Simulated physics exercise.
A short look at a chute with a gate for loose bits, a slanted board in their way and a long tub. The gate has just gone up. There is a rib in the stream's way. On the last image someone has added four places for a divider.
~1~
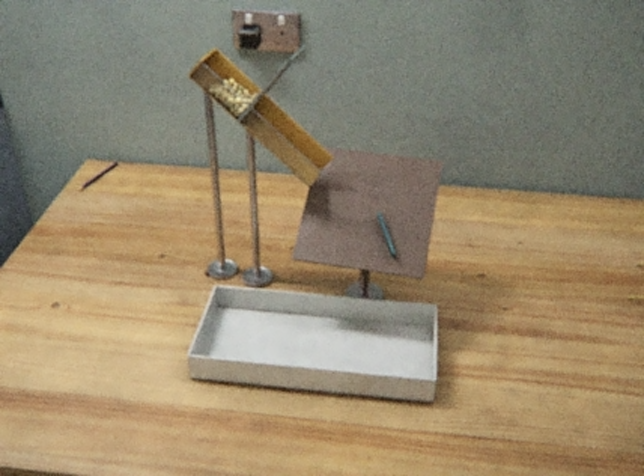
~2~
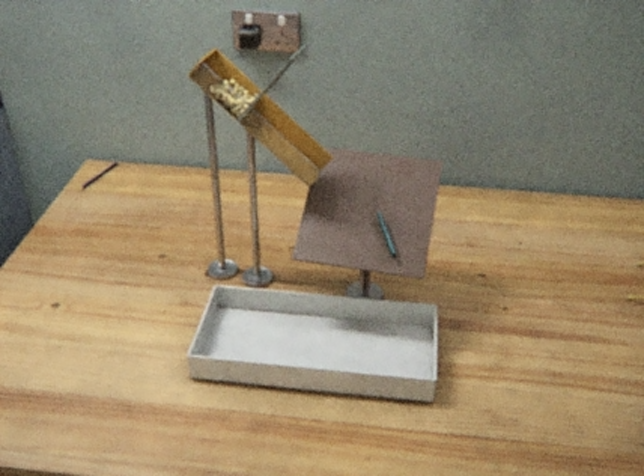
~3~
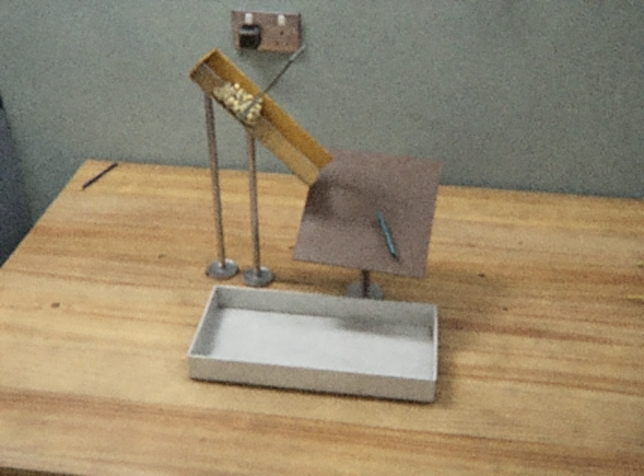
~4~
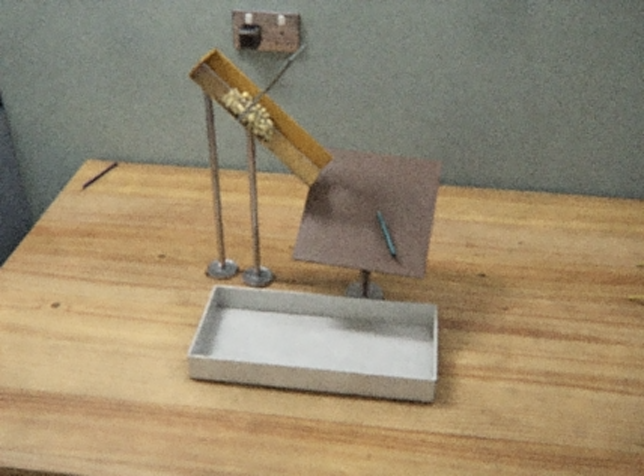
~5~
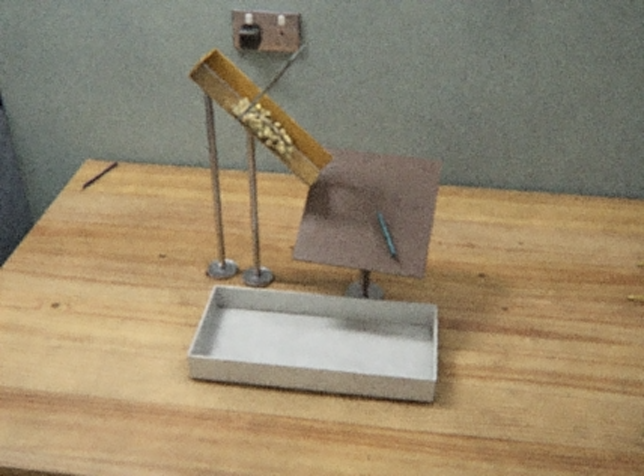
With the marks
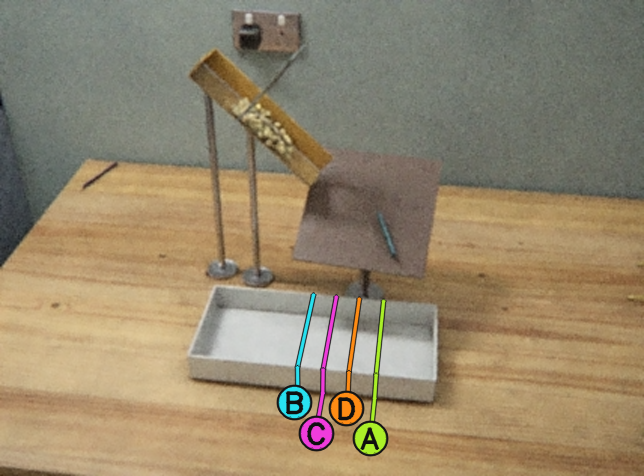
On a wooden table, pale beans slide partway down a sloping chute toward a tilted board.
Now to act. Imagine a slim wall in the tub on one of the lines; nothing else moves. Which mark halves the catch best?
The answer is line A.
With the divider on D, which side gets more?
The right side.
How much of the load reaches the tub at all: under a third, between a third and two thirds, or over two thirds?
It is over two thirds.
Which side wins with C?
More lands on the right.
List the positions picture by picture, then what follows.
In the first frame, load behind the gate near (237, 96), soya beans; lip of the chute near (315, 179), sloping fairly steeply.
In the second frame, middle of the board near (369, 209), tilted fairly steeply; middle of its low edge near (357, 268); of its high edge near (380, 153).
In the third frame, front corners of the tub near (188, 355) and (435, 379), empty; front of the load near (253, 124).
In the fourth frame, middle of the load near (248, 114); its front near (268, 138), close to a third of the way to the lip; rib from (379, 212) to (394, 253).
In the fifth frame, middle of the load near (259, 124); its front near (288, 157), close to two thirds of the way to the lip.
On the marked copy, line A crosses the front rim at (376, 374); line B crosses the front rim at (297, 366); line C crosses the front rim at (323, 368); line D crosses the front rim at (349, 371).
With A, of what is caught, close to a third on the left of the divider, close to two thirds on the right.
With B, of what is caught, none at all on the left of the divider, the whole lot on the right.
With C, of what is caught, a small share on the left of the divider, all but a few on the right.
With D, of what is caught, a small share on the left of the divider, the bulk on the right.
